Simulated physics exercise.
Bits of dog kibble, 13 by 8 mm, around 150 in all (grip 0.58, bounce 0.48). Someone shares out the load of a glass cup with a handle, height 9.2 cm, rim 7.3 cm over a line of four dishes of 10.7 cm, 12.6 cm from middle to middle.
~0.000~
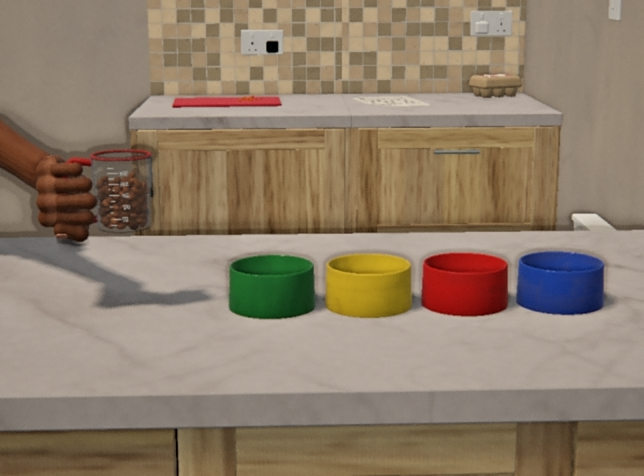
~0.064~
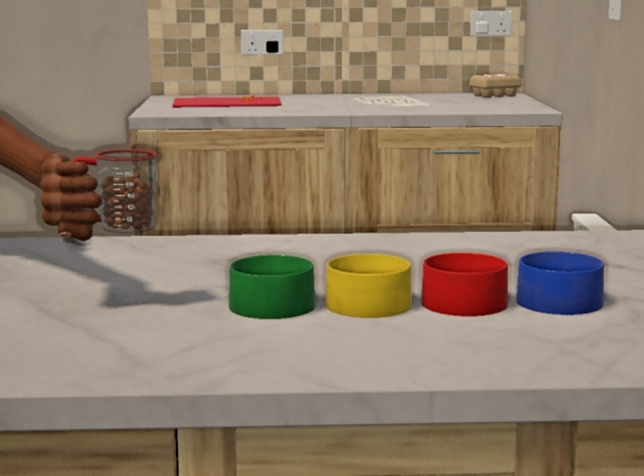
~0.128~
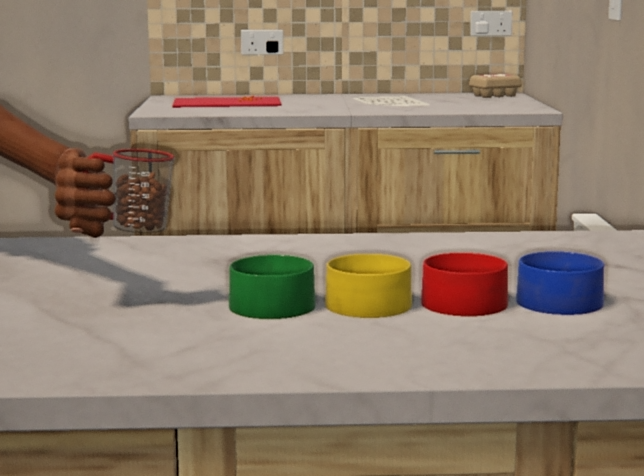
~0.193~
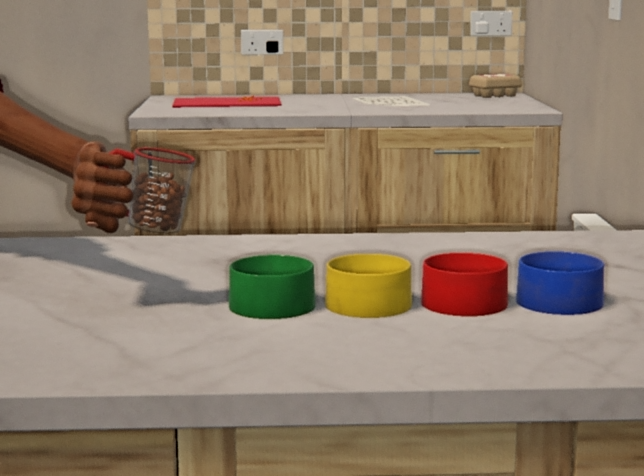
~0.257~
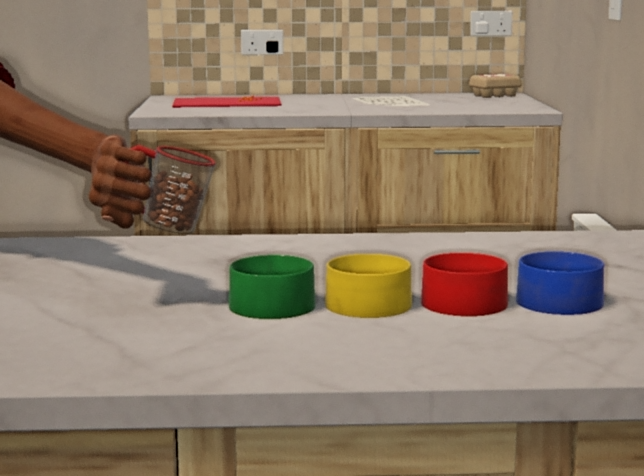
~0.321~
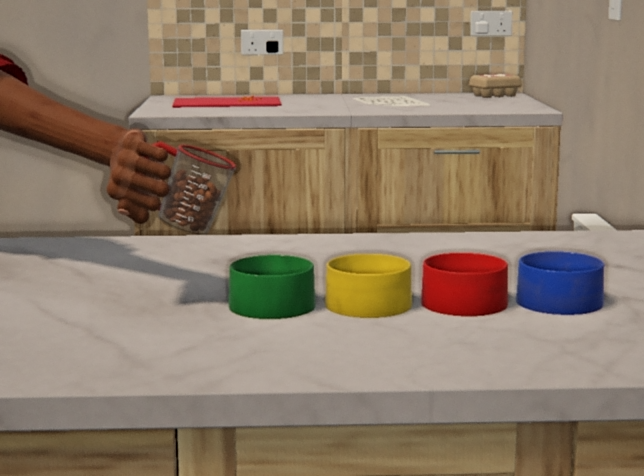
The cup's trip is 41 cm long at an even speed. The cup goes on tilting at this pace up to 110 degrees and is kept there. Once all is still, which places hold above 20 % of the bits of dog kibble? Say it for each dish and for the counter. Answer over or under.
Red dish: Over; blue dish: Under; green dish: Under; yellow dish: Under; on the counter: Under.
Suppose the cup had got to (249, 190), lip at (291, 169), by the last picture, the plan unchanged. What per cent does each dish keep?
Red 90; blue 0; green 0; yellow 0.
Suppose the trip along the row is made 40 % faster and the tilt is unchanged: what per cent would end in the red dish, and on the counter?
Then: Red 90, counter 0.
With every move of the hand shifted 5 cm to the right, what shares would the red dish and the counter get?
Then: Red 0; counter 40.
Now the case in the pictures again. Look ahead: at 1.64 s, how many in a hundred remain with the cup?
About 60 per cent.
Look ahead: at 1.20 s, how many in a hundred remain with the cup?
Some 100 per cent of the load.
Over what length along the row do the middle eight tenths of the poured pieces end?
Roughly 6 cm.
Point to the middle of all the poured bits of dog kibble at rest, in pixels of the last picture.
Around (474, 290).
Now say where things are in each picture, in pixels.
The first picture shows cup at (123, 191), tilt 0 degrees, lip at (150, 155), moved 0.0 cm; middle of the pieces at (124, 202); green dish at (272, 266); yellow dish at (369, 265); red dish at (465, 263); blue dish at (561, 262).
The second picture shows cup at (127, 191), tilt 1 degrees, lip at (156, 156), moved 0.6 cm; middle of the pieces at (128, 202).
The third picture shows cup at (142, 191), tilt 5 degrees, lip at (173, 158), moved 2.4 cm; middle of the pieces at (141, 202).
The fourth picture shows cup at (160, 191), tilt 11 degrees, lip at (194, 161), moved 4.7 cm; middle of the pieces at (158, 202).
The fifth picture shows cup at (177, 191), tilt 16 degrees, lip at (214, 164), moved 6.9 cm; middle of the pieces at (175, 201).
The sixth picture shows cup at (195, 191), tilt 21 degrees, lip at (234, 167), moved 9.2 cm; middle of the pieces at (192, 201); green dish at (272, 266); yellow dish at (369, 265); red dish at (465, 263); blue dish at (561, 262). Its pace works out near 80 degrees a second; the hand travels 35 cm a second.
After 0.85 s, tilt 63 degrees; cup holds 100 %.
After 1.20 s, tilt 91 degrees; cup holds 100 %.
After 1.64 s, tilt 110 degrees; cup holds 60 %, red 40 %.
In the end, at 3.7 s, red 95 %, blue 0 %, green 0 %, yellow 0 %, counter 5 %.
